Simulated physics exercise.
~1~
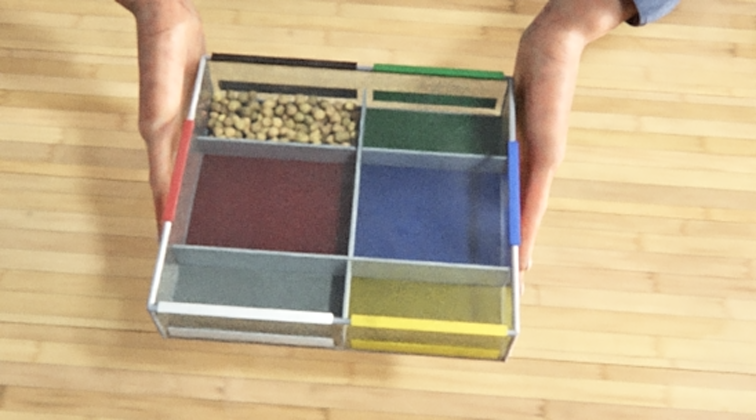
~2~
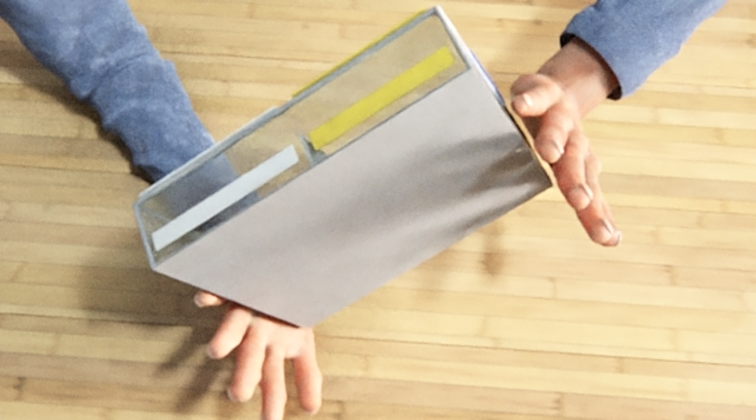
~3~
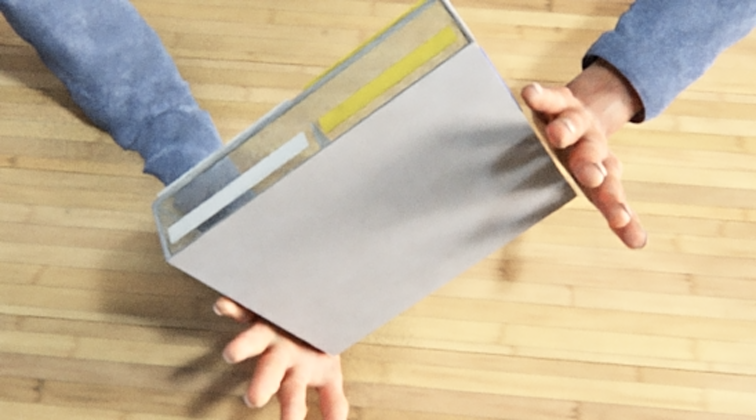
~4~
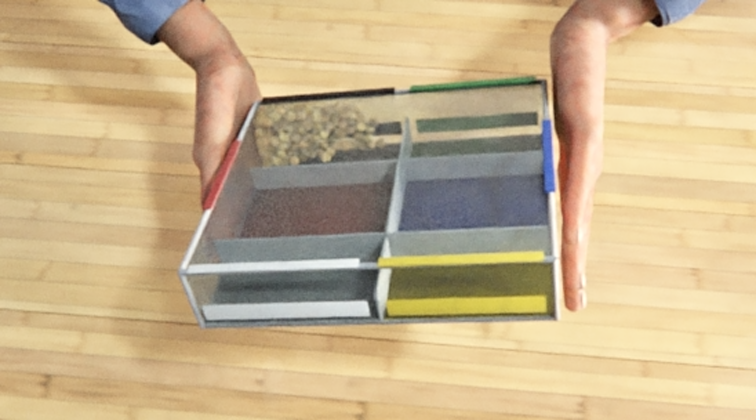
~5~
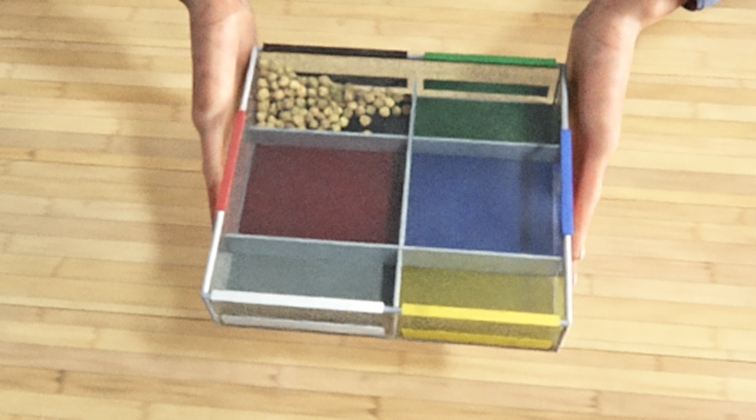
Above a wooden table, two hands tip a divided box of chickpeas and level it.
